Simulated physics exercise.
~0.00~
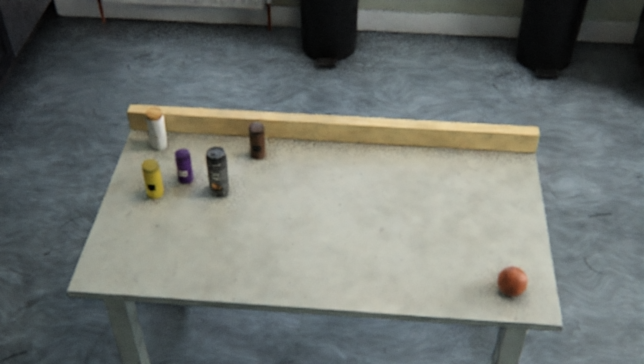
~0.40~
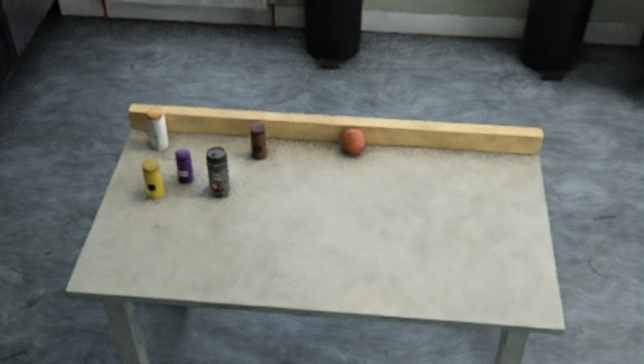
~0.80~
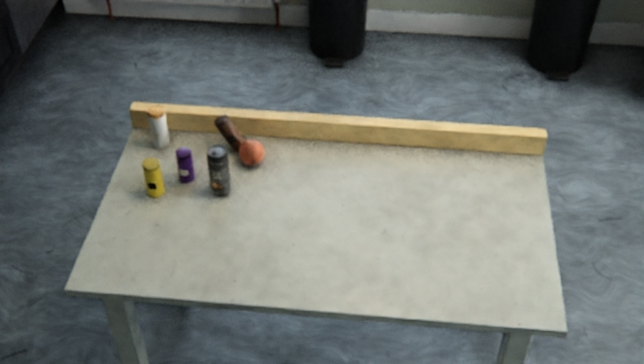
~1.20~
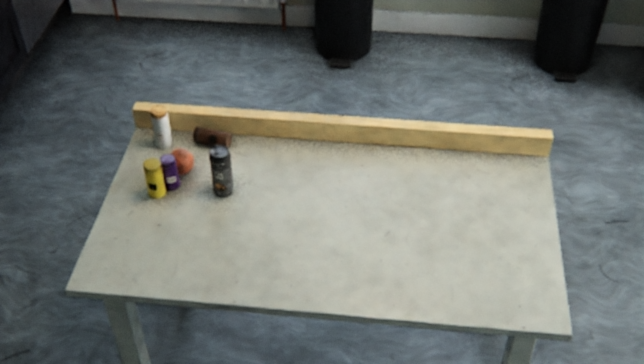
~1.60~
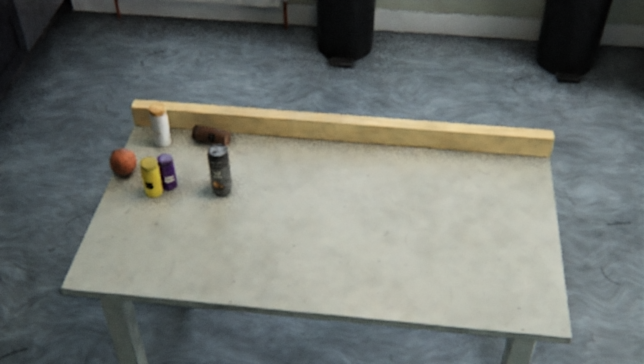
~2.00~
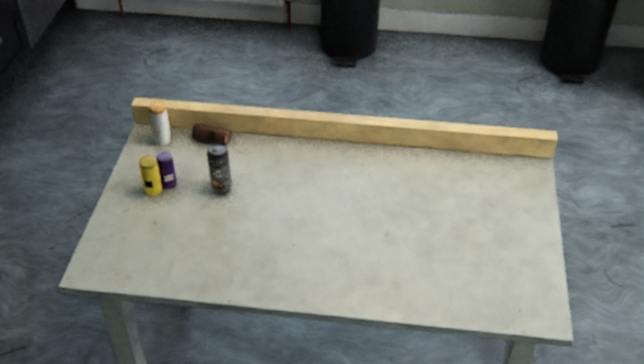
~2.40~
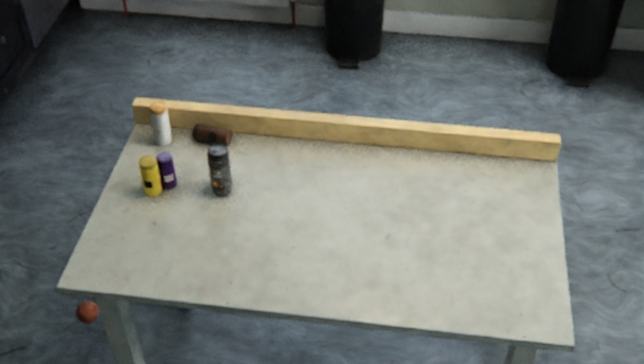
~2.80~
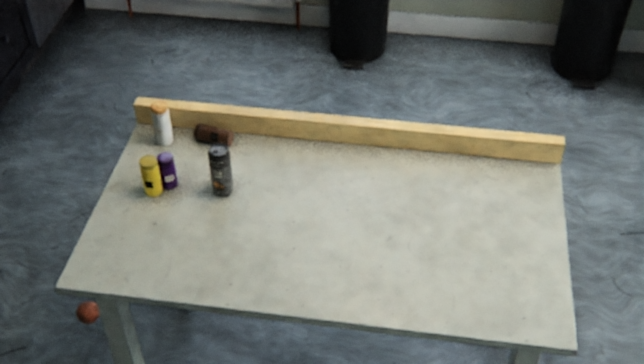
An orange ball rebounds off the rail, topples a brown shaker, and drops off the table's left side.
